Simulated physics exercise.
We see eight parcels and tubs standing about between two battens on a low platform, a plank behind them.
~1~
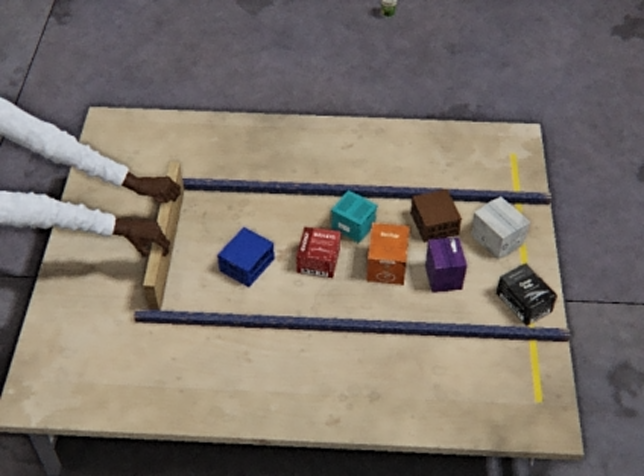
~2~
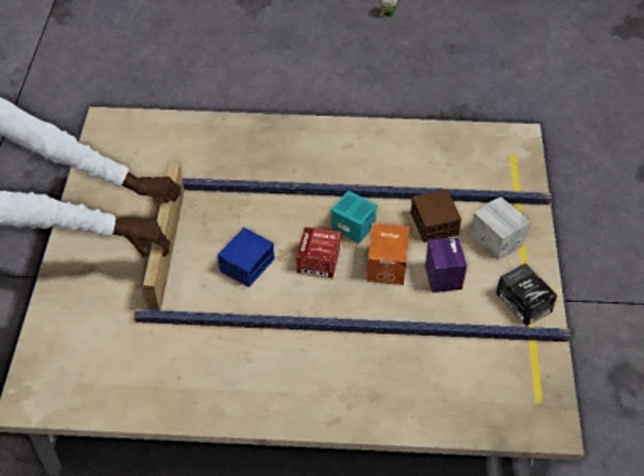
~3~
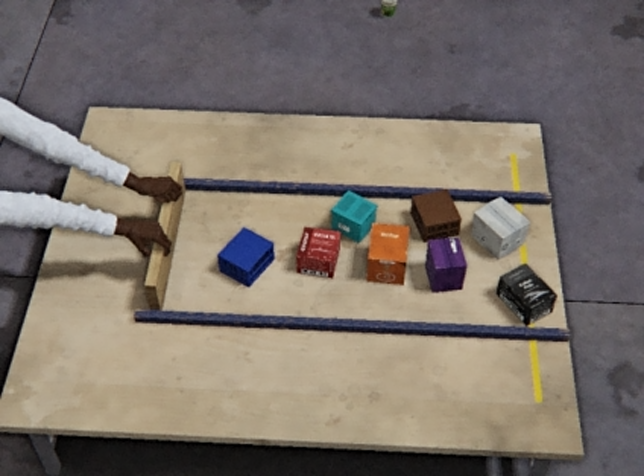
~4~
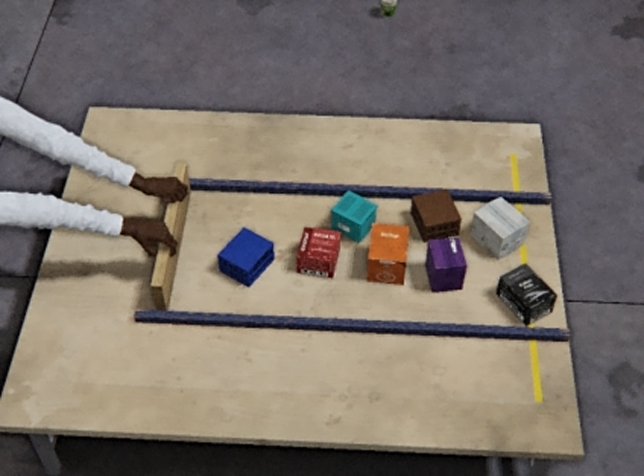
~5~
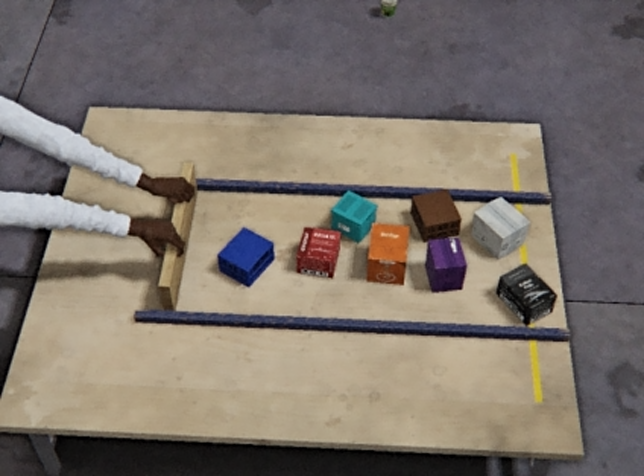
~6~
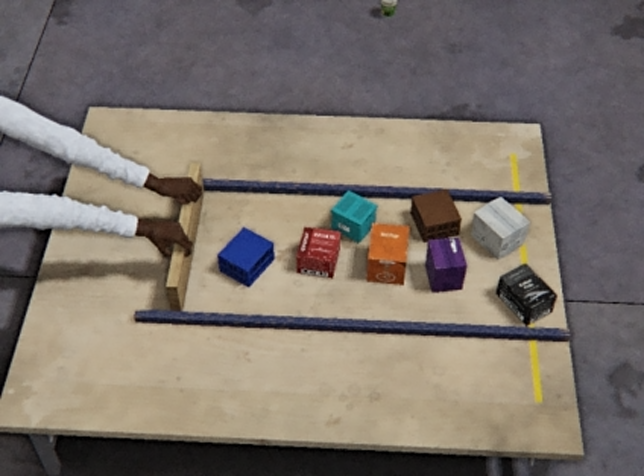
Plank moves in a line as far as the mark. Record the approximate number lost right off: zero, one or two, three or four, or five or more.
Number lost: Five or more.
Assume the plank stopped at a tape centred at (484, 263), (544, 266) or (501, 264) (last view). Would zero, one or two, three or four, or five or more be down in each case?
Three or four; five or over; either three or four.
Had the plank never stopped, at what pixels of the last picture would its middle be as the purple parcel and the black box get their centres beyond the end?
Roughly at (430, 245) and roughly at (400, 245).
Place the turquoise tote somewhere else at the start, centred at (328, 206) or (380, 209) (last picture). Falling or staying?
Well, in both cases in turn, the turquoise tote stays where it is and then stays where it is.
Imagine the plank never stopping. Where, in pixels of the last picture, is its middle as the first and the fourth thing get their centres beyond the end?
At (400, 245) for the first, at (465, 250) for the fourth.
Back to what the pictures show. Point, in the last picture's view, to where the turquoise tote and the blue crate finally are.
Close to (540, 219); the other close to (546, 263).
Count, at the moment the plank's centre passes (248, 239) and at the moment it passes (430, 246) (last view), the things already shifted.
Moved so far: 1, then 8.
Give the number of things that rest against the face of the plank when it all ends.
2 in contact.
Soon after, none off yet; black box at rest near (526, 294); white parcel at rest near (499, 228); purple parcel moved a little near (455, 267).
At rest, the number that fall off is five or more; fallen, red box, orange box, brown crate, purple parcel, white parcel and black box.
